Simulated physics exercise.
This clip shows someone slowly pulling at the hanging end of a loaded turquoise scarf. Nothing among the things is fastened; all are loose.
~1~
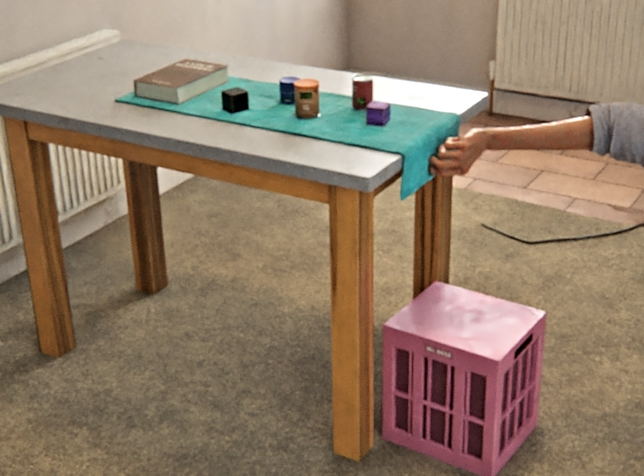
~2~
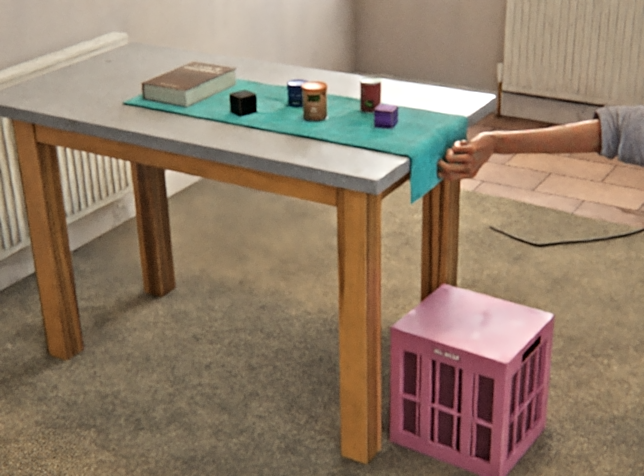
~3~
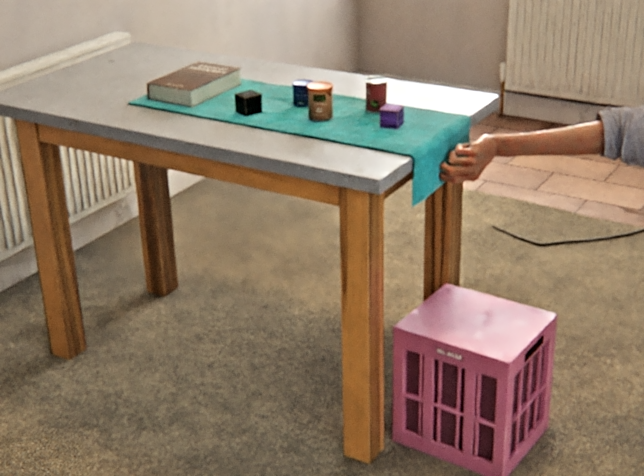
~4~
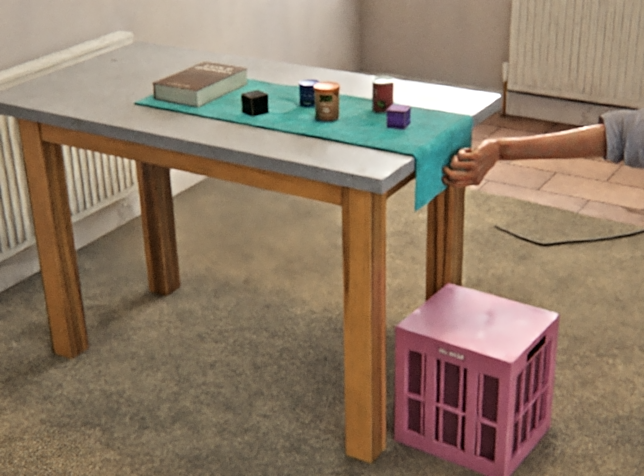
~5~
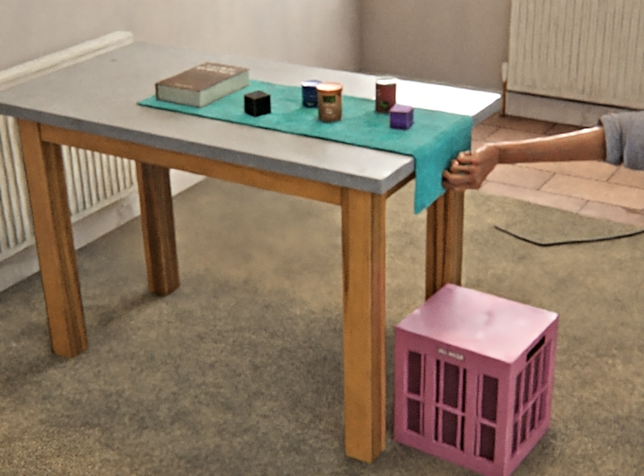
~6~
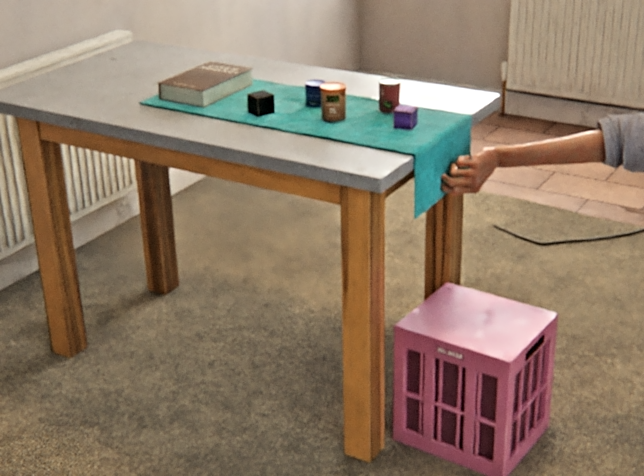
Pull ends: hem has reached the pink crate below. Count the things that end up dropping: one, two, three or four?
So in the end, the top is short three items, that's it.
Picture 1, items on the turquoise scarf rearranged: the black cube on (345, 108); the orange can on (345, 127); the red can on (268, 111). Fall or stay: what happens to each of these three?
The black cube ends up off; the orange can ends up off; the red can stays put.
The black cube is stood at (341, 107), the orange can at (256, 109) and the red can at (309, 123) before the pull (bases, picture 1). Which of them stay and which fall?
Note: Black cube lost; orange can kept on top; red can lost.
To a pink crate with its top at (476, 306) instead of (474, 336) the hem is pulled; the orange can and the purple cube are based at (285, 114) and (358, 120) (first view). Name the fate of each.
The orange can ends up still on top and the purple cube ends up off the top.
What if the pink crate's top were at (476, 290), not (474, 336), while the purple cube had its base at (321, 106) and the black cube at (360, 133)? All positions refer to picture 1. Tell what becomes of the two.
As for the purple cube, it holds its spot; as for the black cube, it leaves the top.
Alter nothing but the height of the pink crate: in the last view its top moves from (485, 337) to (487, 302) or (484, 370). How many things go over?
Count: 2, then 4.
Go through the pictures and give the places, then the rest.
Hem (401, 200); purple cube (378, 104); red can (363, 77); orange can (307, 83); blue pot (290, 80); black cube (235, 91); top of the crate (474, 335), in the first frame.
Hem (411, 204); purple cube (386, 107), in the second frame.
Hem (412, 206); red can (376, 80), in the third frame.
Hem (415, 211); orange can (327, 85); top of the crate (487, 338), in the fourth frame.
Hem (415, 215); blue pot (312, 83), in the fifth frame.
Hem (414, 218); purple cube (406, 108); red can (390, 80); orange can (333, 86); blue pot (316, 83); black cube (260, 94), in the sixth frame.
A little later, hem near (444, 268); purple cube and red can gone.
Next, hem on the crate; purple cube, red can and orange can gone.
When it is over, hem on the crate; purple cube, red can and orange can gone. It carries off three.
